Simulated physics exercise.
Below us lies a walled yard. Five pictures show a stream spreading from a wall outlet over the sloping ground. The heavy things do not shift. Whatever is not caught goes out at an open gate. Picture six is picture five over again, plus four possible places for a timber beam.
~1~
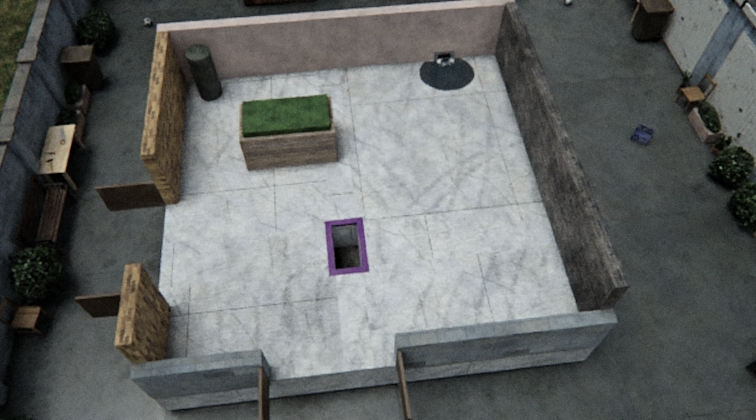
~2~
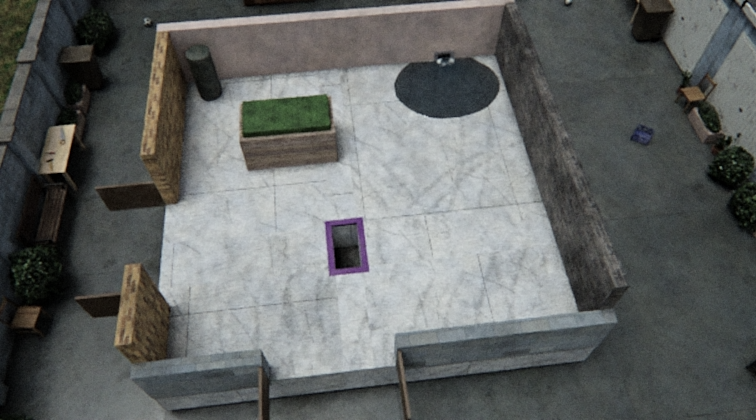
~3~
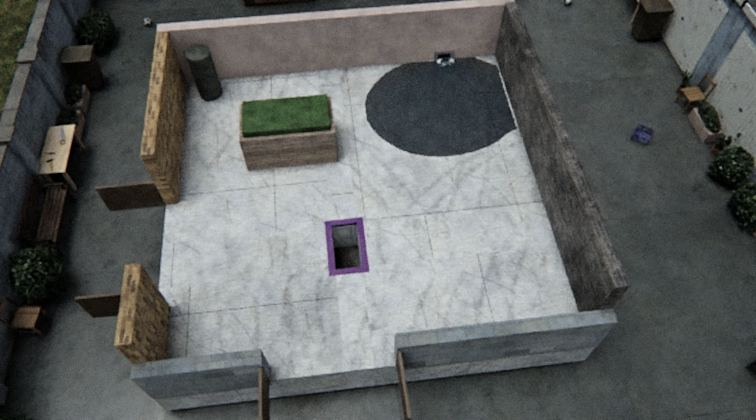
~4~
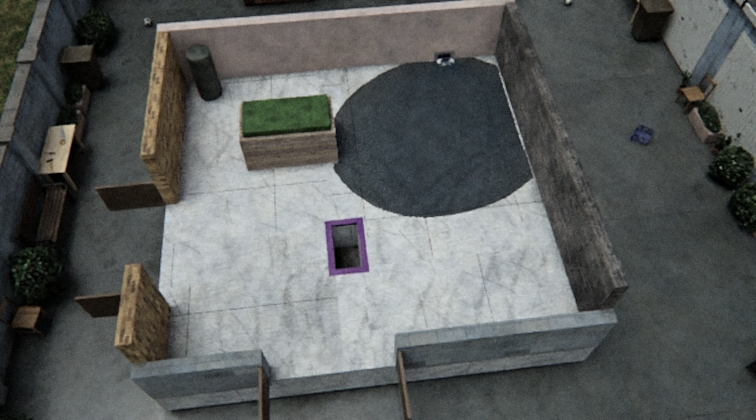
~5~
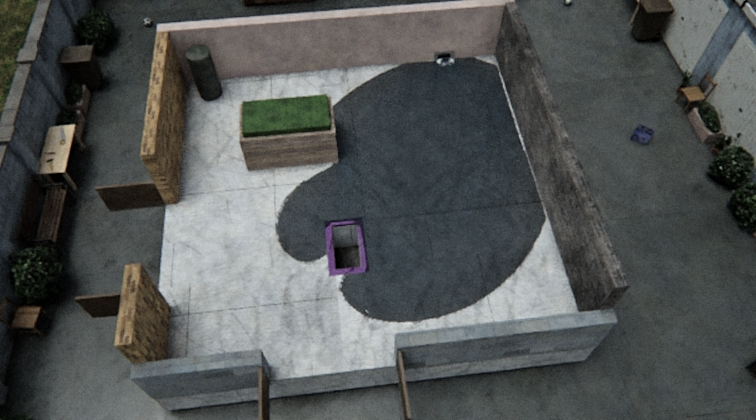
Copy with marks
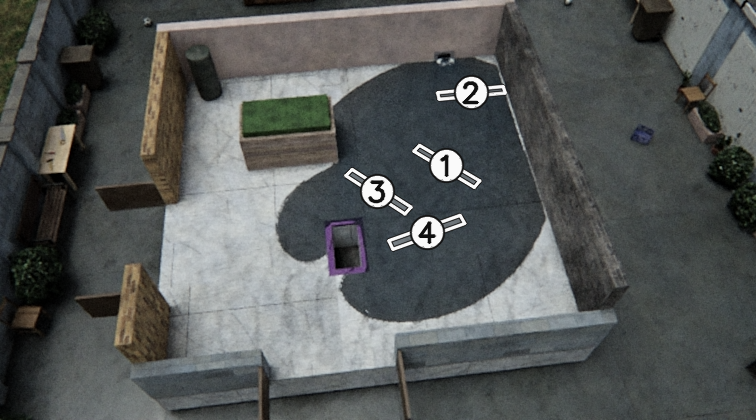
The footage shows a walled yard from above as a dark wet patch spreads from an outlet by the back wall across the pale floor, passing the grass-topped planter and then surrounding much of the purple-rimmed pit.
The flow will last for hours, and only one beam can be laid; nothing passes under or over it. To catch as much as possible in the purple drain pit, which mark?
Choose 4.
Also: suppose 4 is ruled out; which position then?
That would be 2.
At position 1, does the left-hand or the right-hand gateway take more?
The right gate.
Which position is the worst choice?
That would be 3.
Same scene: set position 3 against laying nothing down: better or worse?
Position 3 is worse.
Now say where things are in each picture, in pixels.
Outfall at (444, 56); purple drain pit at (346, 246); open gate at (174, 252); open gate at (332, 359); front seen at (430, 84), 2 % of the ground wet; purple drain pit still dry, in the first picture.
Front seen at (456, 114), 7 % of the ground wet; purple drain pit still dry, in the second picture.
Front seen at (443, 153), 15 % of the ground wet; purple drain pit still dry, in the third picture.
Front seen at (384, 206), 29 % of the ground wet; purple drain pit still dry, in the fourth picture.
Front seen at (380, 313), 46 % of the ground wet; purple drain pit taking water, in the fifth picture.
On the marked copy, 1 from (416, 148) to (477, 184); 2 from (438, 96) to (504, 89); 3 from (349, 172) to (408, 210); 4 from (390, 244) to (462, 219).
For position 1, about 26 % of the stream goes into the purple drain pit, about 71 % out by the gates.
For position 2, about 37 % of the stream goes into the purple drain pit, about 61 % out by the gates.
For position 3, about 4 % of the stream goes into the purple drain pit, about 92 % out by the gates.
For position 4, about 56 % of the stream goes into the purple drain pit, about 40 % out by the gates.
